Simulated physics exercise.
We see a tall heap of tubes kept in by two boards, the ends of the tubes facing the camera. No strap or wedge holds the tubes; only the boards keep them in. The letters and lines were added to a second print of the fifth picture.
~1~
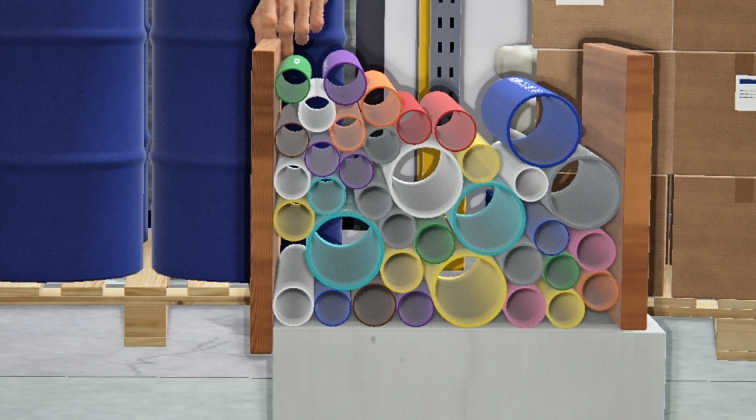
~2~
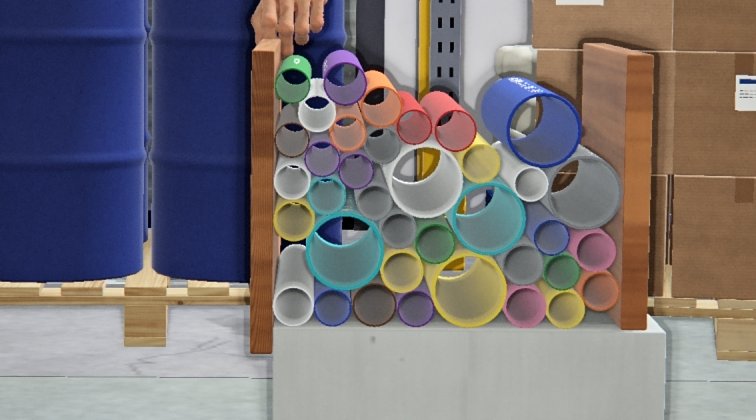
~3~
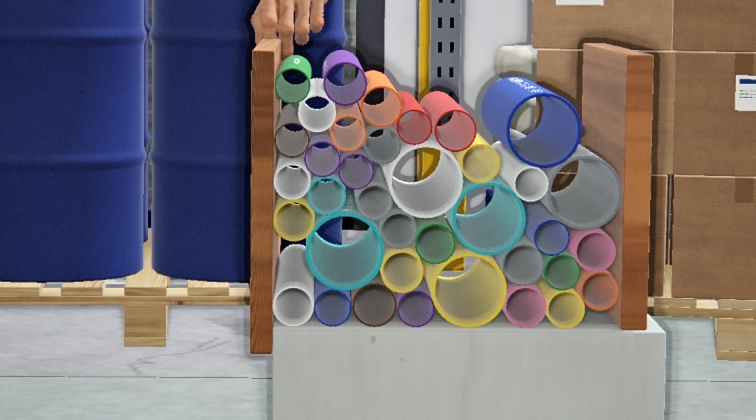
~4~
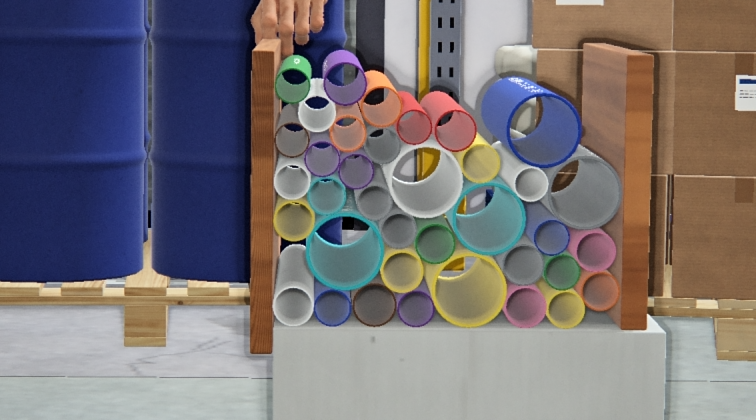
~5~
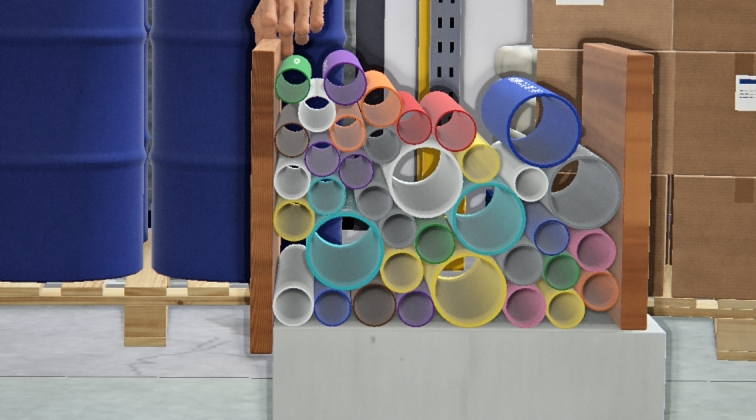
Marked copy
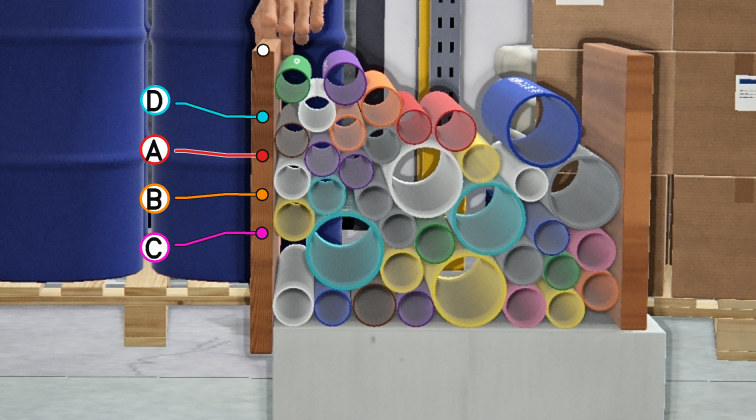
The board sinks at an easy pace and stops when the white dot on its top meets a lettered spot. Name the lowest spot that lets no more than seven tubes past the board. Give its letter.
Mark C is as low as it can go.
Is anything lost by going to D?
At D: No.
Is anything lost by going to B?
At B: Yes.
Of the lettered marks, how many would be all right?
Four of them.
On the marked copy, A at (263, 156); B at (262, 195); C at (262, 234); D at (263, 117); the white dot at (263, 50).
With C. Early on, top of the board (274, 132).
Further on, top of the board (273, 225).
At the end, top of the board (273, 233), seven out over the board.
As for the rest, A one out over the board; B three out over the board; D none out over the board.
